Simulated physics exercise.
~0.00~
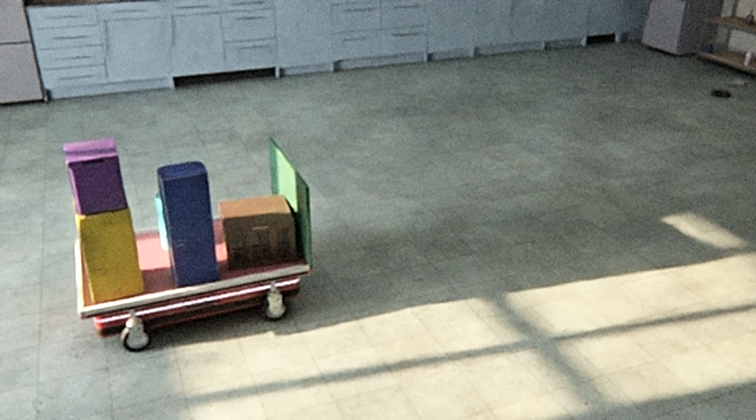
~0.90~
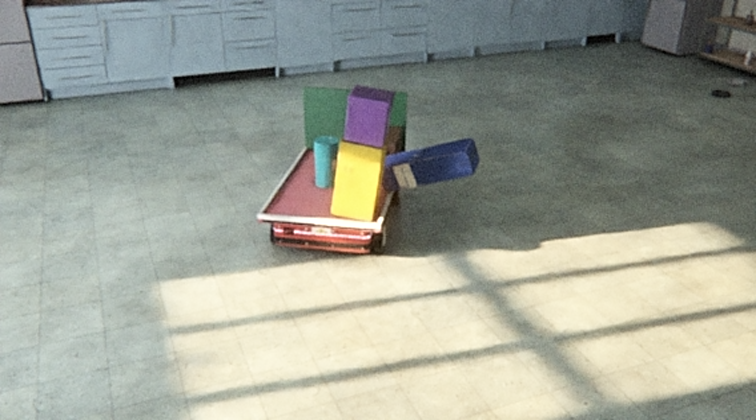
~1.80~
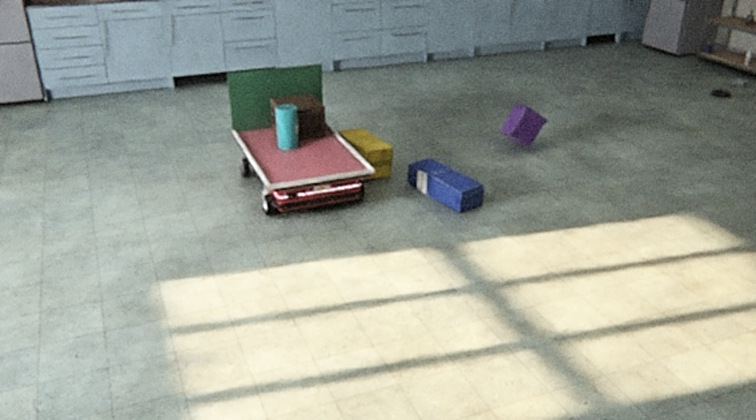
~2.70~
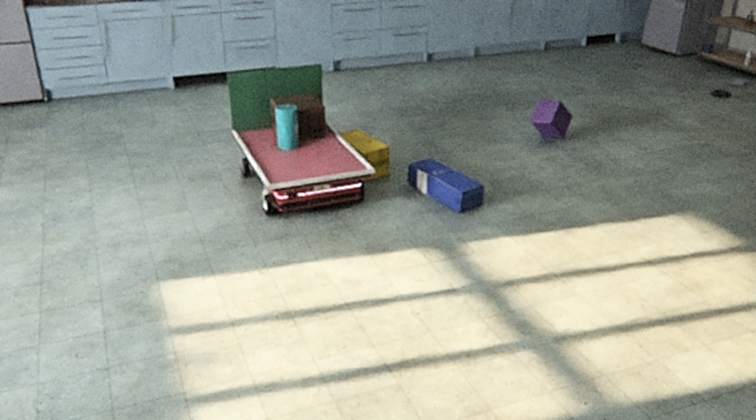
The clip opens on a flat red cart carrying a purple tote stacked on a yellow box, a tall blue box, a turquoise canister and a brown crate beside a green board. The cart rolls to the right and turns away toward the cabinets. As it swings round, the blue box tips off the right side, and the purple tote and yellow box lean and follow it over. The cart stops while the purple tote tumbles farther right across the floor. At the end, the yellow and blue boxes lie on their sides near the cart, the tote rests beyond them, and the canister and crate remain aboard.
